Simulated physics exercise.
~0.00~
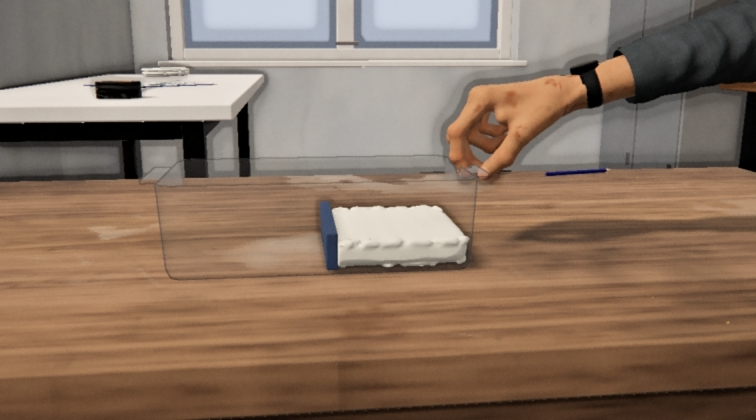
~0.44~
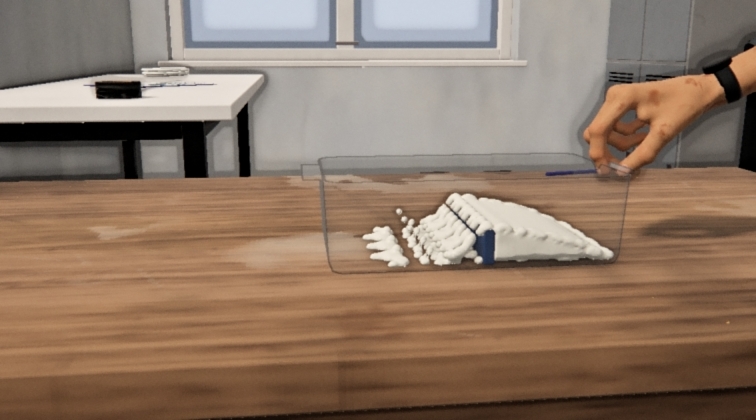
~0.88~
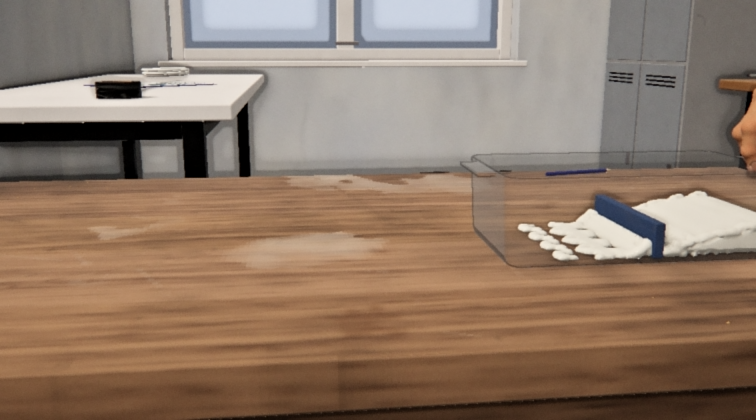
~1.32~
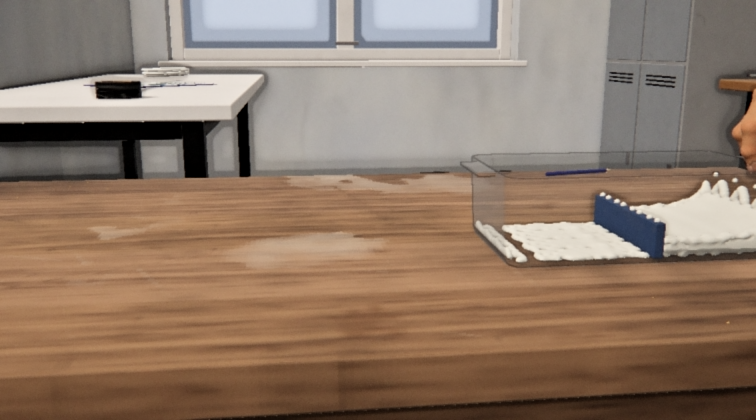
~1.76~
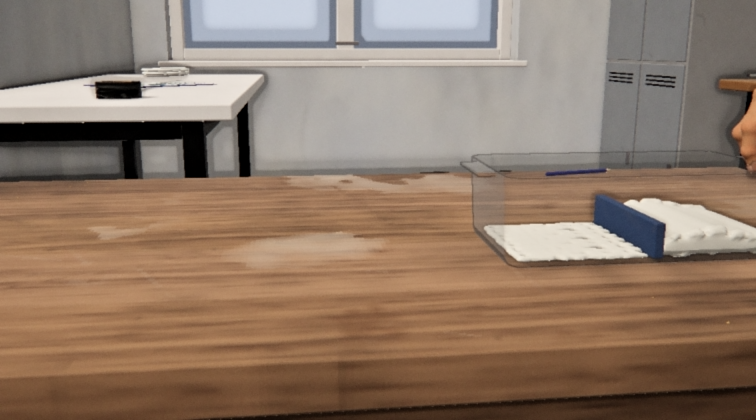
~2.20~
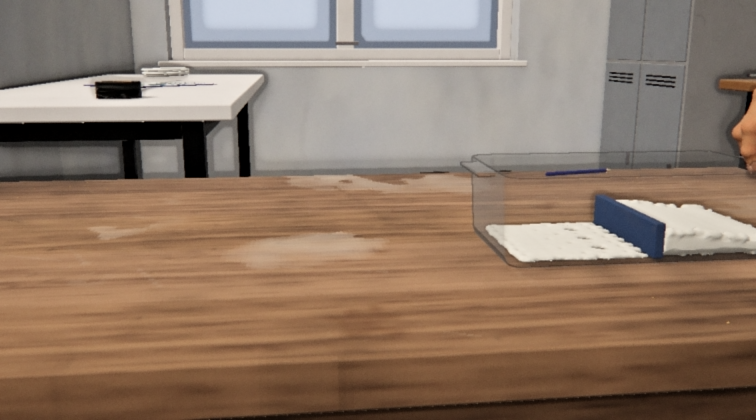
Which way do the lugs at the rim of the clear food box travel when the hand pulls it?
They move to the right, along with the rest of the box.
To begin with, a hand holds the right end of a clear, open food box on a wooden table, with white milk filling the space to the right of a low blue divider. The hand pulls the box to the right, and the milk piles up against the divider and spills over it into the left part. The box stops with its right end out of view, while the milk keeps sloshing on both sides. Finally it settles, a thin layer lying left of the upright divider and most of the milk still on the right.
